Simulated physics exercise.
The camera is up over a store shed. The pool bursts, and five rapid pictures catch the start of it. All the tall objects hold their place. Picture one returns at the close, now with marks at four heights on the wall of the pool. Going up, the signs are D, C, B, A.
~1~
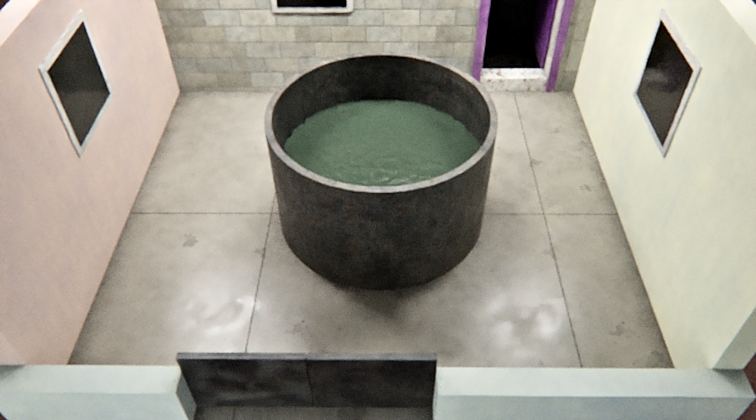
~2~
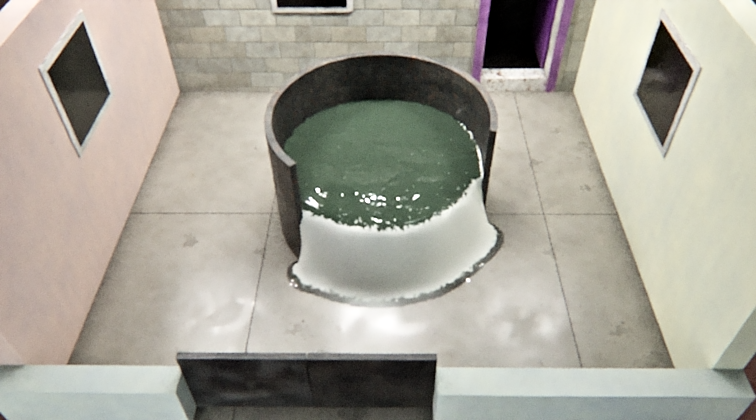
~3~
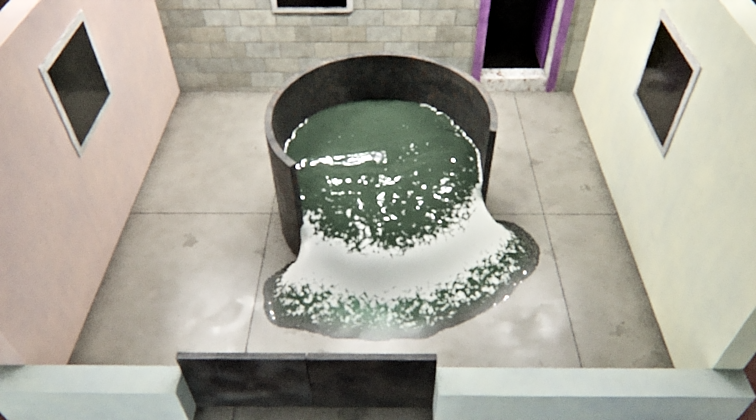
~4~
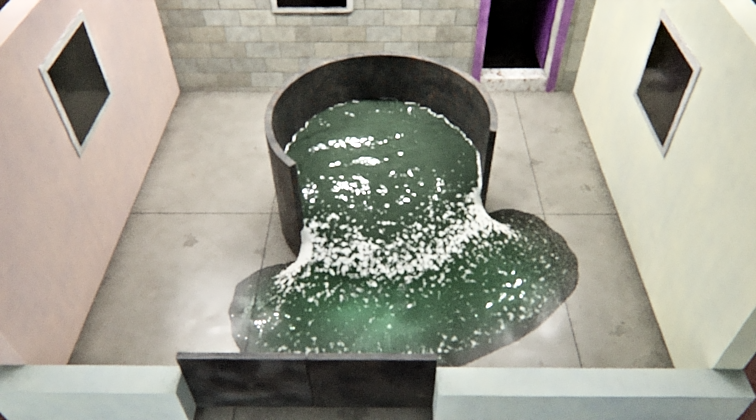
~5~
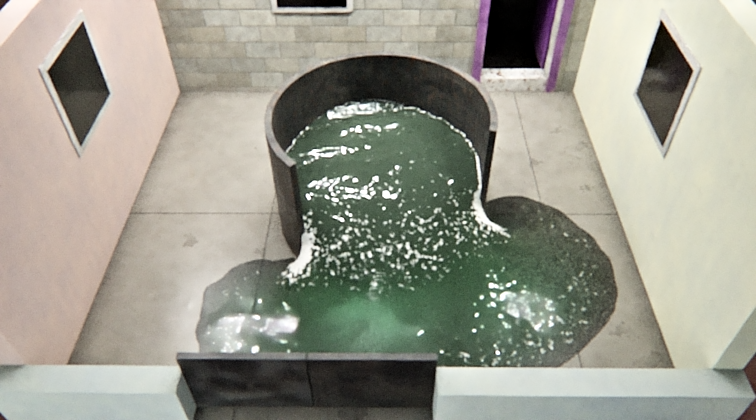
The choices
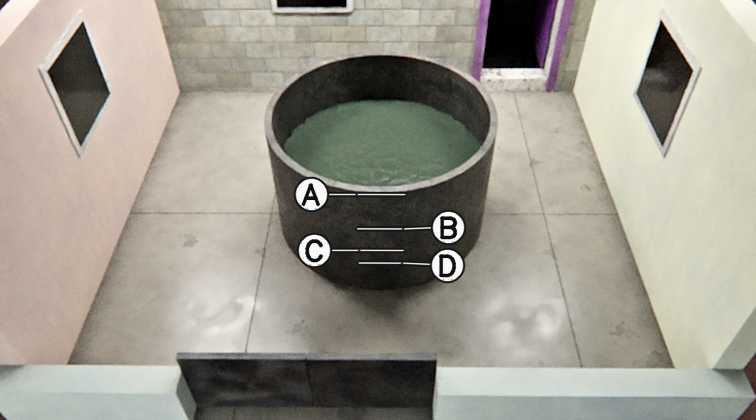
Green water pours from the open front of a round dark pool and spreads across the floor.
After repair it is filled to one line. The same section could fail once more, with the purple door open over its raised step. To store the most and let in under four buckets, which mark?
It is C.
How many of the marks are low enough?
Two of them.
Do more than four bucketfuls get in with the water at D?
No, that is safe.
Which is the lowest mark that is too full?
That would be B.
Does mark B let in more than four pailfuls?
Yes, that goes wrong.
In white, A at (380, 194); B at (380, 228); C at (380, 250); D at (380, 263); from the bottom up D, C, B, A.
With A, dozens of bucketfuls pour in.
With B, about 9 bucketfuls get in.
With C, a splash gets over, under a bucket.
With D, nothing gets over.
